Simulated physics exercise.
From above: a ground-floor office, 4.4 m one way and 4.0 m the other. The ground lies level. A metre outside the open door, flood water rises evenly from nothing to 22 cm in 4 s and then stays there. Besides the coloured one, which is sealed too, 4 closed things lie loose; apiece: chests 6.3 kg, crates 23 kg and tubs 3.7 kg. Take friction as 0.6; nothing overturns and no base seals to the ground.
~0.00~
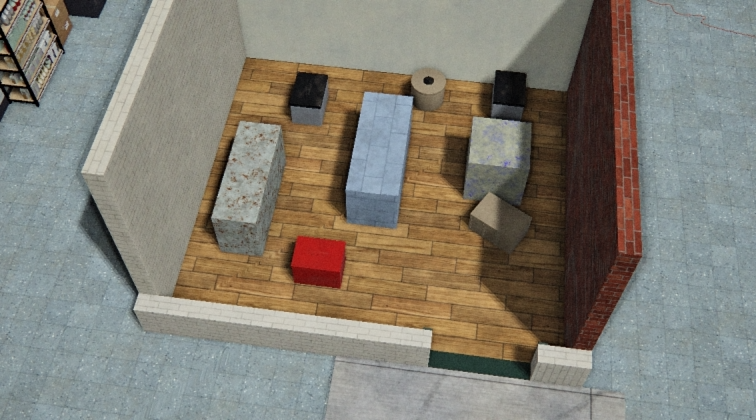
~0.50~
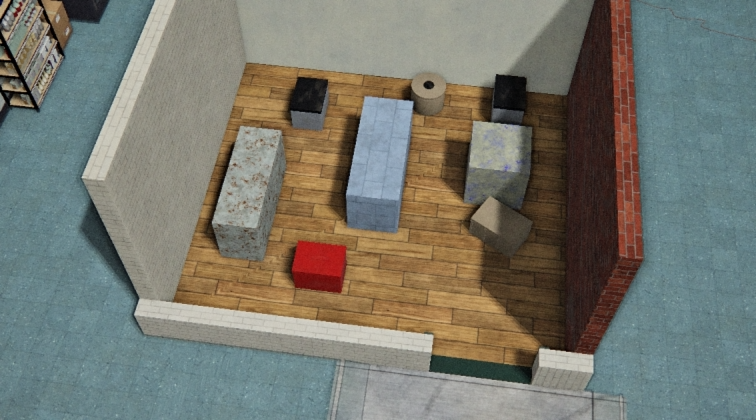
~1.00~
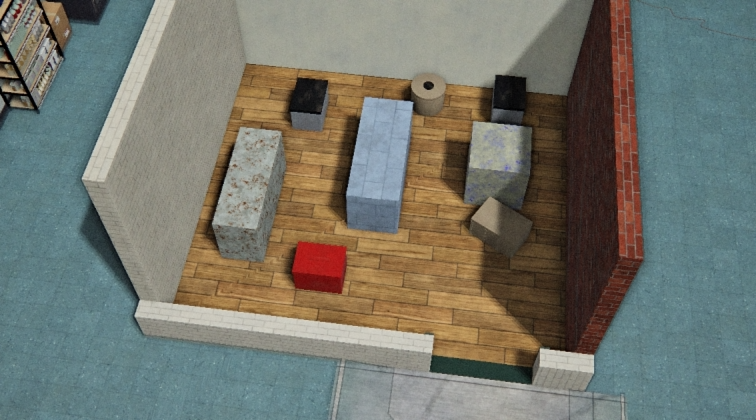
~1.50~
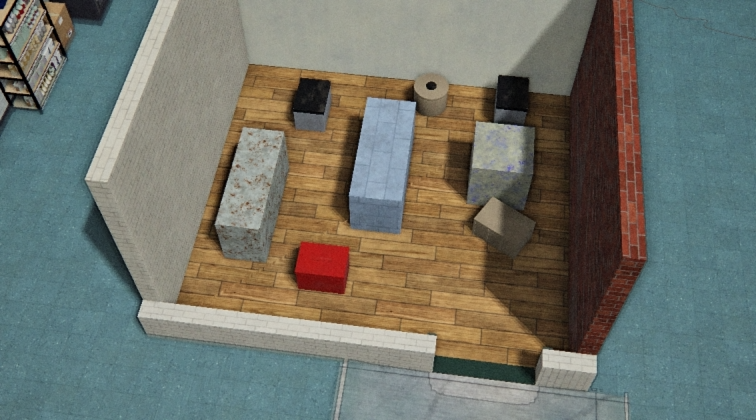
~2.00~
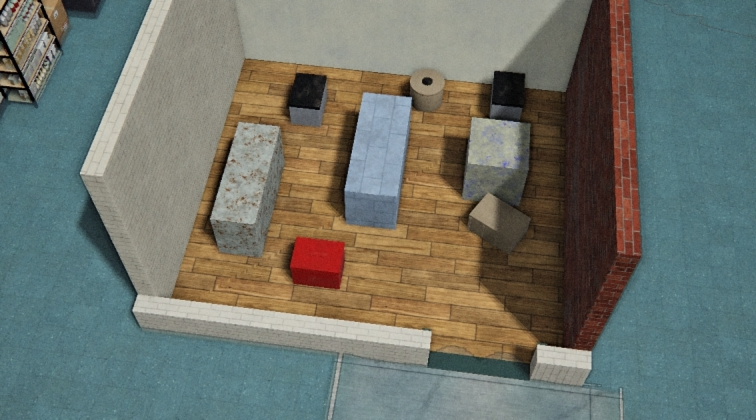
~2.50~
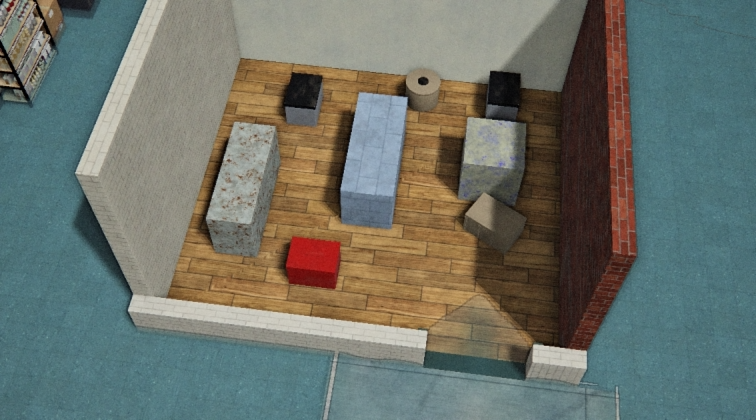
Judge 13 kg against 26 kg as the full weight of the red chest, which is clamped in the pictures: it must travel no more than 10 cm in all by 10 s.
I expect that the lower weight is enough.
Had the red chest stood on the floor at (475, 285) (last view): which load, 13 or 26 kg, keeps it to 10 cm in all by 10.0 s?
Neither is enough.
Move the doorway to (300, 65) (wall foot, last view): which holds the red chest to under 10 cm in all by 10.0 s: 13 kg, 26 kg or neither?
In that case neither weight holds it.
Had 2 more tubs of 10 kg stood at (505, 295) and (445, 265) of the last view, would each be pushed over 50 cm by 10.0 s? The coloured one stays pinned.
In that order: Past it, past it.
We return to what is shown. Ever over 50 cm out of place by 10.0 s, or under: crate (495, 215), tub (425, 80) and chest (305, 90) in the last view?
In turn: Less, more, past it.
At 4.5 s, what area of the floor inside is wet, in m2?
Roughly 5.0 m2.
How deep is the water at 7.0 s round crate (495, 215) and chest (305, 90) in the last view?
Roughly 7 and 0 cm.
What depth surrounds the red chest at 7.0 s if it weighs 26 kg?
About 2 cm.
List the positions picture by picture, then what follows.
The first picture shows the red chest at (318, 254), on the bottom; water covers 0.0 m2; 0 of 5 have shifted.
The second picture shows the red chest at (319, 258) rests on the ground; water covers 0.0 m2; 0 of 5 have shifted.
The third picture shows the red chest at (319, 259) rests on the ground; 0.0 m2 under water; 0 of 5 have shifted.
The fourth picture shows the red chest at (322, 259), on the bottom; 0.0 m2 under water; 0 of 5 have shifted.
The fifth picture shows the red chest at (318, 254), on the bottom; water covers 0.0 m2; 0 of 5 have shifted.
The sixth picture shows the red chest at (313, 254), on the bottom; water covers 0.5 m2; 0 of 5 have shifted.
After 3.5 s the red chest would be 0 cm from its start with 13 kg and 0 cm from its start with 26 kg; 0 cm of water round it then.
After 4.5 s the red chest would be 0 cm from its start with 13 kg and 0 cm from its start with 26 kg; 0 cm of water round it then.
After 7.0 s the red chest would be 0 cm from its start with 13 kg and 0 cm from its start with 26 kg; 2 cm of water round it then.
After 10.0 s the red chest would be 0 cm from its start with 13 kg and 0 cm from its start with 26 kg; 4 cm of water round it then.
